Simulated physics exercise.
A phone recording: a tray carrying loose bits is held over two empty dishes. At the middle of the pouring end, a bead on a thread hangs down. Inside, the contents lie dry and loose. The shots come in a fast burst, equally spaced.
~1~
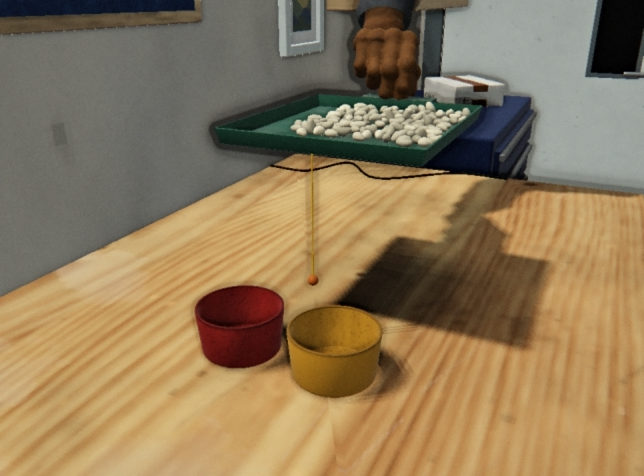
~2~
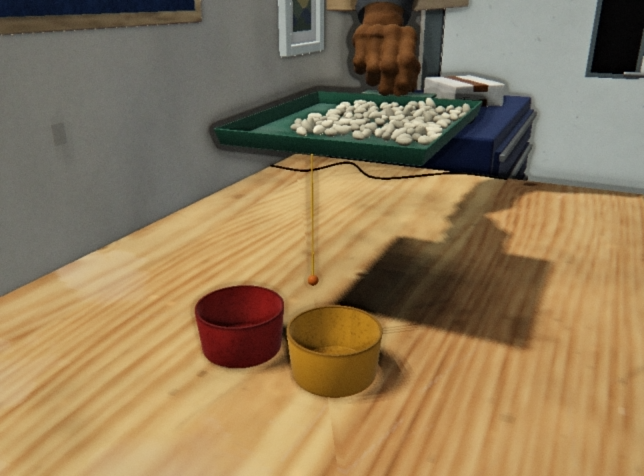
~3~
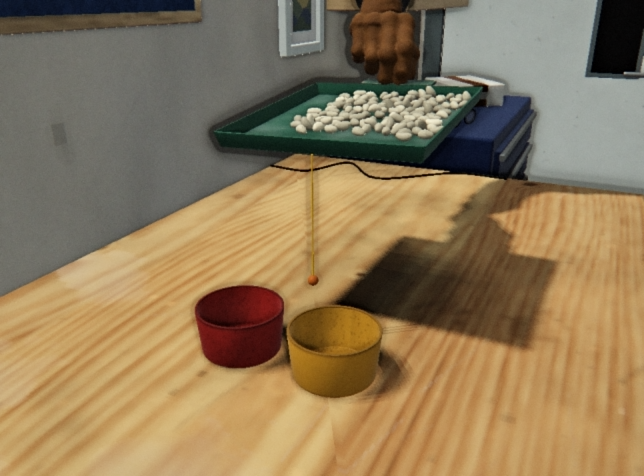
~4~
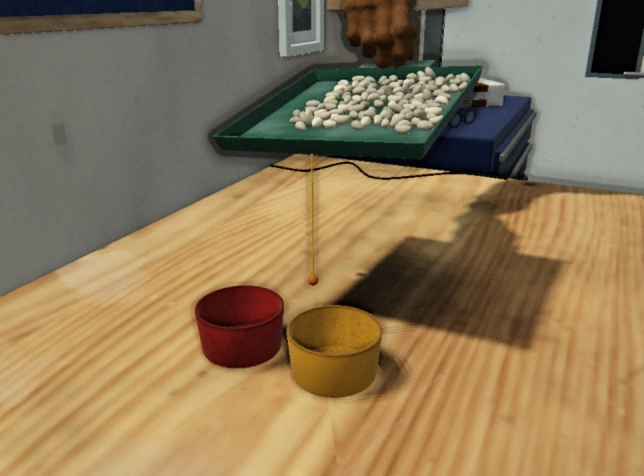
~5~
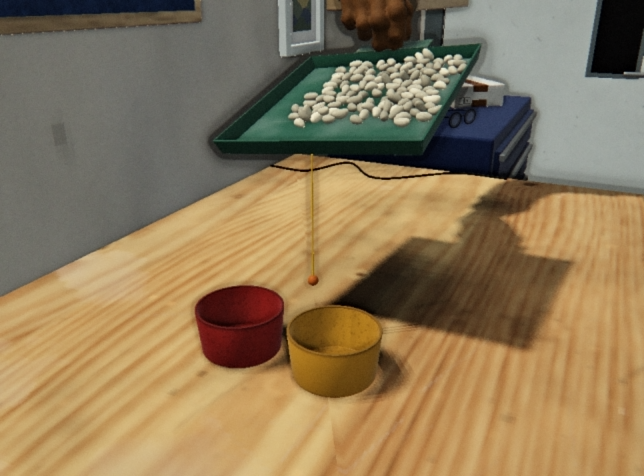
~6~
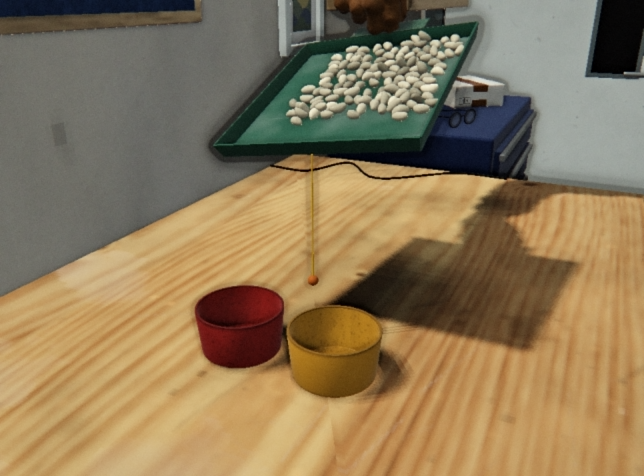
Above a wooden table, a brown hand gradually tilts a green tray of white beans.
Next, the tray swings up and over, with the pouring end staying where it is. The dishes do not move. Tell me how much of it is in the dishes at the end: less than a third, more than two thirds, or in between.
Landed: A third through two thirds.
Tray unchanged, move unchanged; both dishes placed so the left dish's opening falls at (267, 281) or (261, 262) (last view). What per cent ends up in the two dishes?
First try: Roughly 30 per cent; second try: Roughly 10 per cent.
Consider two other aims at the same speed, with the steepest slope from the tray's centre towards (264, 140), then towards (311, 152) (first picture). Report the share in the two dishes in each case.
Lab note: Case 1 near 10 %, case 2 near 70 %.
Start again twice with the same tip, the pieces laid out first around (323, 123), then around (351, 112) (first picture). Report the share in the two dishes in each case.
In order, 50 % then 30 %.
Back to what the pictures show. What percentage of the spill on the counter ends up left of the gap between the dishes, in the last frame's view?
It works out to some 100 per cent.
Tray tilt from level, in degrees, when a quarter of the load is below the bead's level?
85°, roughly.
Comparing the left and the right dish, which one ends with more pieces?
Reply: The left-hand one.
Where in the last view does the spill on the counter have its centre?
The middle is around (211, 310).
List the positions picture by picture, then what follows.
In the first frame, corners of the pouring end at (220, 127) and (423, 148), level; middle of the load at (396, 123), white beans; left dish at (216, 344); right dish at (314, 372); bead on its thread at (313, 280).
In the second frame, corners of the pouring end at (220, 128) and (422, 147), level; middle of the load at (396, 121).
In the third frame, corners of the pouring end at (219, 131) and (422, 145), tipped barely, lowest at the left corner; middle of the load at (396, 113).
In the fourth frame, corners of the pouring end at (218, 135) and (421, 141), tipped a little, lowest at the left corner; middle of the load at (395, 100).
In the fifth frame, corners of the pouring end at (218, 139) and (419, 138), tipped clearly, lowest at the left corner; middle of the load at (393, 88).
In the sixth frame, corners of the pouring end at (218, 143) and (417, 135), tipped clearly, lowest at the left corner; middle of the load at (390, 76); left dish at (216, 344); right dish at (314, 372).
Soon after the last picture, tray tipped steeply; most on the tray; a small part in the air.
A little later, tray tipped past a quarter turn; about a third on the tray; a stray few in the right dish; about a quarter in the left dish; about a quarter outside both; about a quarter in the air.
Later still, tray tipped past a quarter turn; a small part in the right dish; about a third in the left dish; about half outside both.
At rest, tray tipped past a quarter turn; a small part in the right dish; about a third in the left dish; about half outside both.
